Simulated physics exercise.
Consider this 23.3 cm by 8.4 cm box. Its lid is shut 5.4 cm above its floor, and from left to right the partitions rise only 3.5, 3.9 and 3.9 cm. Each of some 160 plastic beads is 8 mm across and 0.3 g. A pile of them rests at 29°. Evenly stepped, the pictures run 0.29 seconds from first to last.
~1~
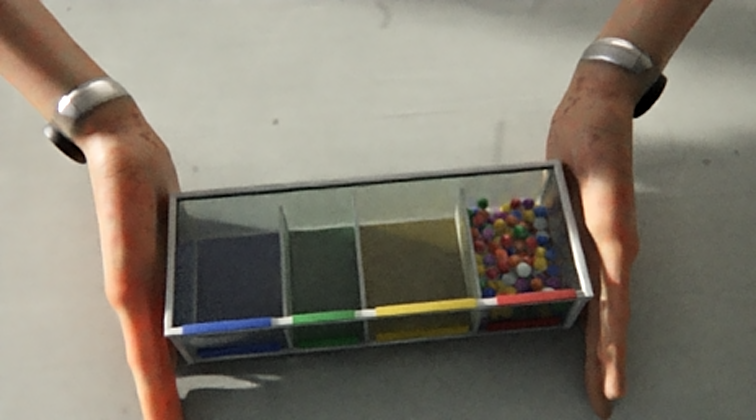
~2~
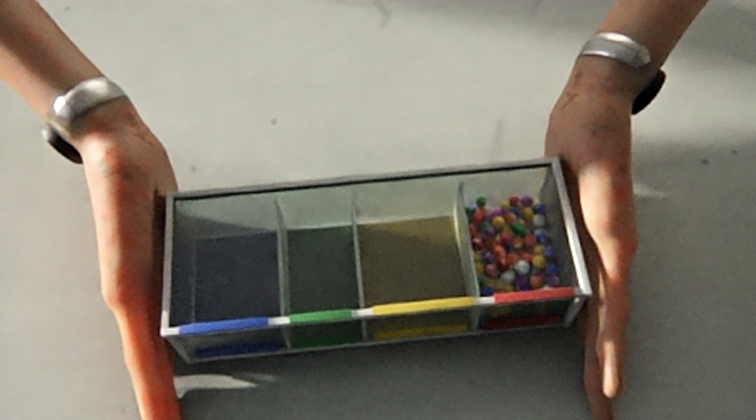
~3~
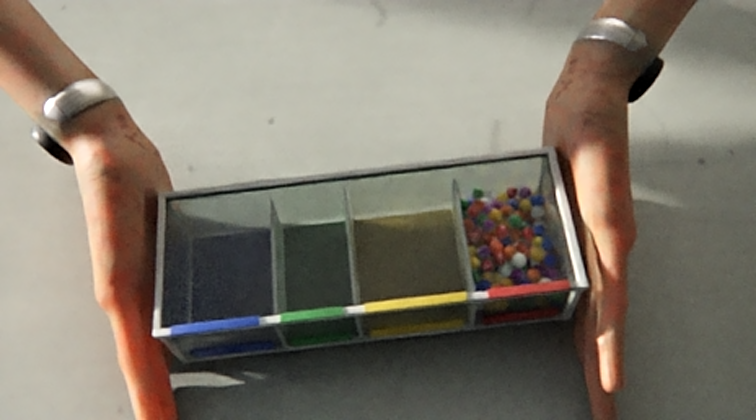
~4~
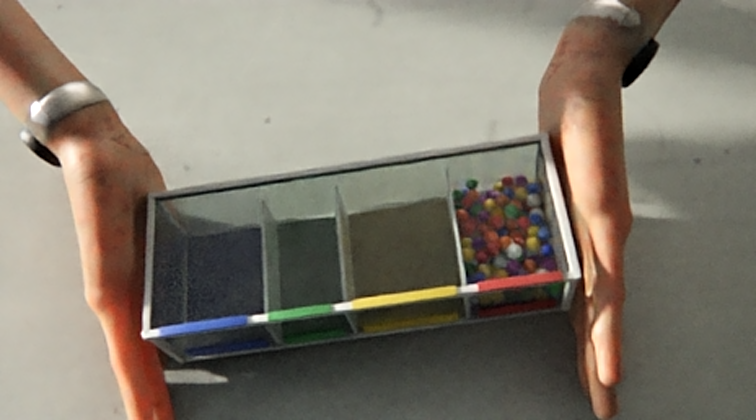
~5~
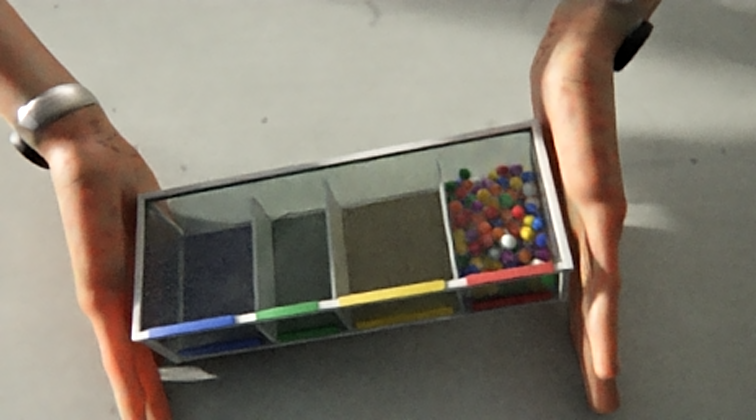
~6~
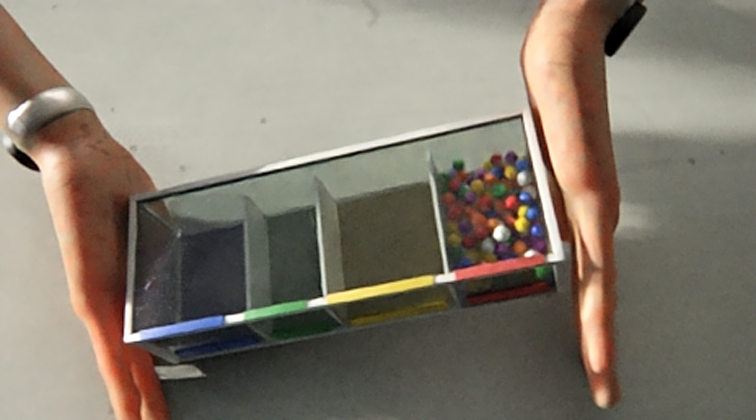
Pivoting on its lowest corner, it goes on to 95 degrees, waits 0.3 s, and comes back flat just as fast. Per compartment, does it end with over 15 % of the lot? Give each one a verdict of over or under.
Red - over; blue - over; green - under; yellow - under.
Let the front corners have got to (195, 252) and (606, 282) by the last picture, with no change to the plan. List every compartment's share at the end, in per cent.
The compartments end with red 100 per cent, blue 0 per cent, green 0 per cent and yellow 0 per cent.
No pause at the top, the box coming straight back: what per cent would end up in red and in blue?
In per cent: Red 70, blue 20.
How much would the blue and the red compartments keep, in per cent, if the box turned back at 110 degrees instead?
Then blue would get 30 per cent and red 60 per cent.
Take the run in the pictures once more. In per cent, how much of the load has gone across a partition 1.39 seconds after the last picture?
Roughly 20 in a hundred.
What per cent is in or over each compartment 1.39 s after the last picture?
Red 80; blue 10; green 5; yellow 5.
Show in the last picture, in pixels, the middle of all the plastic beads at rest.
When it all comes to rest, the middle is near (474, 279).
Then, 1.39 s after the last picture, tilt 95 degrees; red 80 %, blue 10 %, green 5 %, yellow 5 %.
Then, 2.32 s after the last picture, tilt 48 degrees; red 75 %, blue 20 %, yellow 5 %.
Then, 3.24 s after the last picture, tilt 0 degrees; red 75 %, blue 20 %, yellow 5 %.
In the end, red 75 %, blue 20 %, green 0 %, yellow 5 %.
